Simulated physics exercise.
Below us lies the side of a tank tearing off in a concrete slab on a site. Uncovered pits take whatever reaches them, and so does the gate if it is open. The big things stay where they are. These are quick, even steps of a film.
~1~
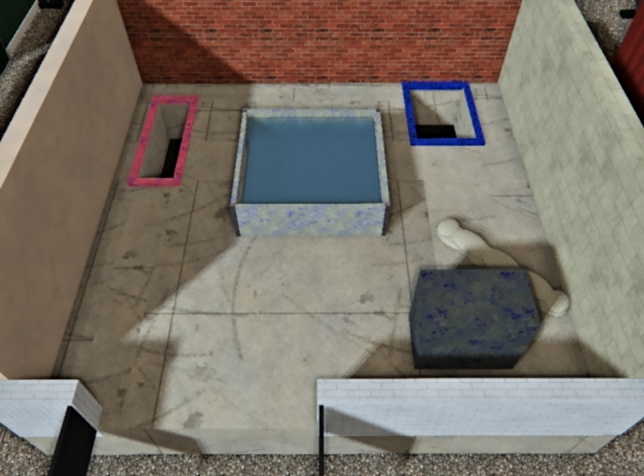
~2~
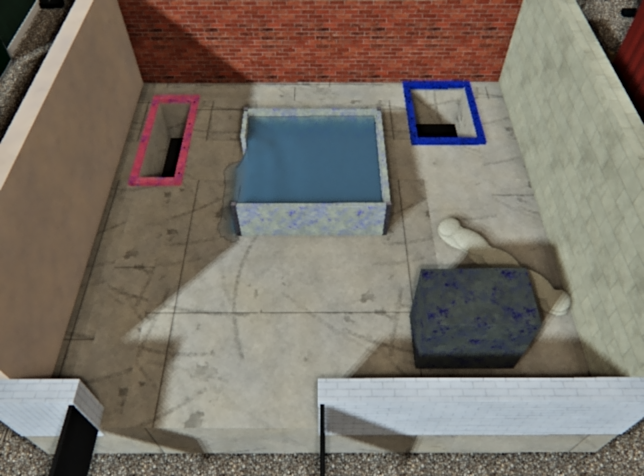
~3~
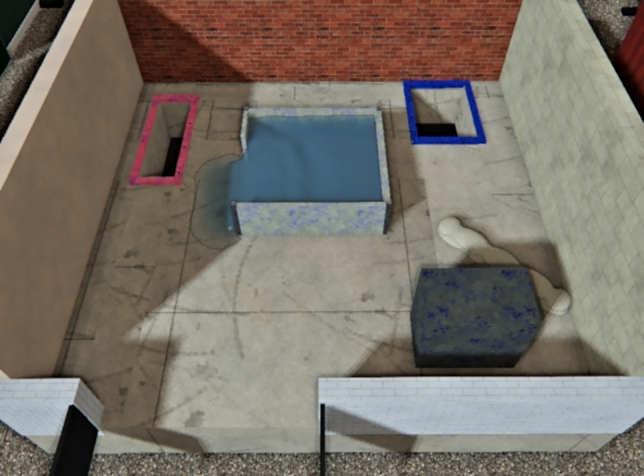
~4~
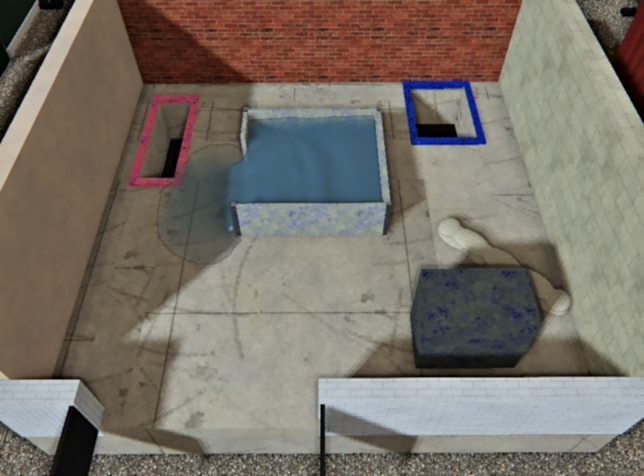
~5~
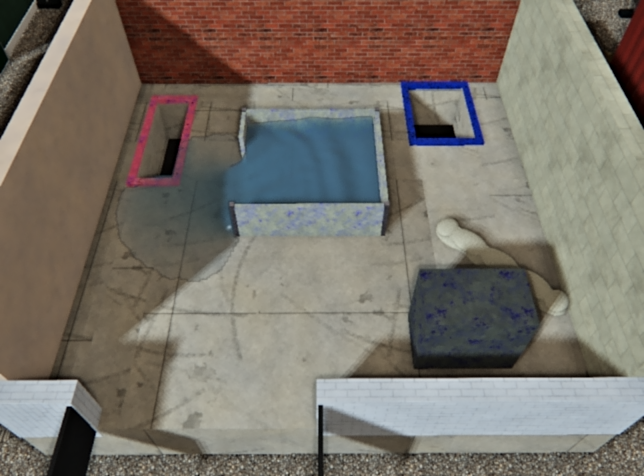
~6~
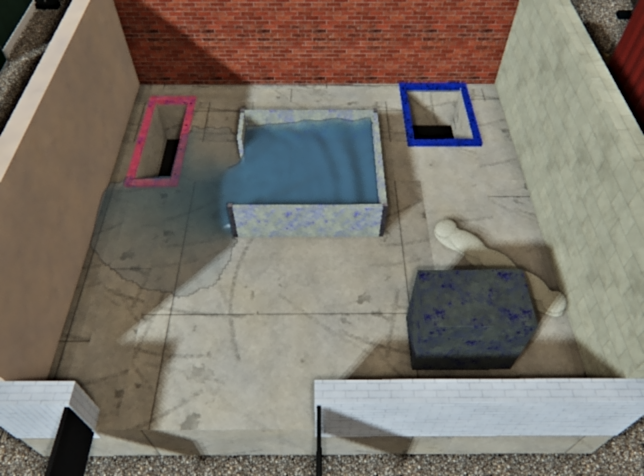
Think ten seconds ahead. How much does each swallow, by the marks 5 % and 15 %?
The gate takes over 15 %; the blue pit takes under 5 %; the pink pit takes over 15 %.
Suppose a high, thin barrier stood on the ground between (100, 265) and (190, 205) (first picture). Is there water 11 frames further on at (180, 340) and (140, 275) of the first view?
In that order: Covered, flooded.
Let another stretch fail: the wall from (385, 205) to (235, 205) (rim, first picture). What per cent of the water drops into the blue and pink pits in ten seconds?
Per cent: Blue 0, pink 0.
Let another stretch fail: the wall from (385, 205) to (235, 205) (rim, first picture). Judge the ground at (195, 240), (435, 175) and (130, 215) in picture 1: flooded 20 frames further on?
As listed: Clear, dry, no water.
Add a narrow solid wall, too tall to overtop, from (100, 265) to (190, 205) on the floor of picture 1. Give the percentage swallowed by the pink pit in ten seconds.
Parts in a hundred: Pink 20.
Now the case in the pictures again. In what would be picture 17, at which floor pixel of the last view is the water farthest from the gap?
I would point to (39, 408).
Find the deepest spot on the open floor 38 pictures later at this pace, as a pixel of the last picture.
Close to (39, 408).
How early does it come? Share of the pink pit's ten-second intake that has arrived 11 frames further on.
Close to 45 %.
A moment on, water covers 20 % of the floor; the gate 0 %, the blue pit 0 %, the pink pit 4 %.
Next, water covers 25 % of the floor; the gate 0 %, the blue pit 0 %, the pink pit 8 %.
Then, water covers 35 % of the floor; the gate 4 %, the blue pit 0 %, the pink pit 14 %.
Later, water covers 65 % of the floor; the gate 17 %, the blue pit 0 %, the pink pit 18 %.
In the end, water covers 80 % of the floor; the gate 28 %, the blue pit 0 %, the pink pit 18 %.
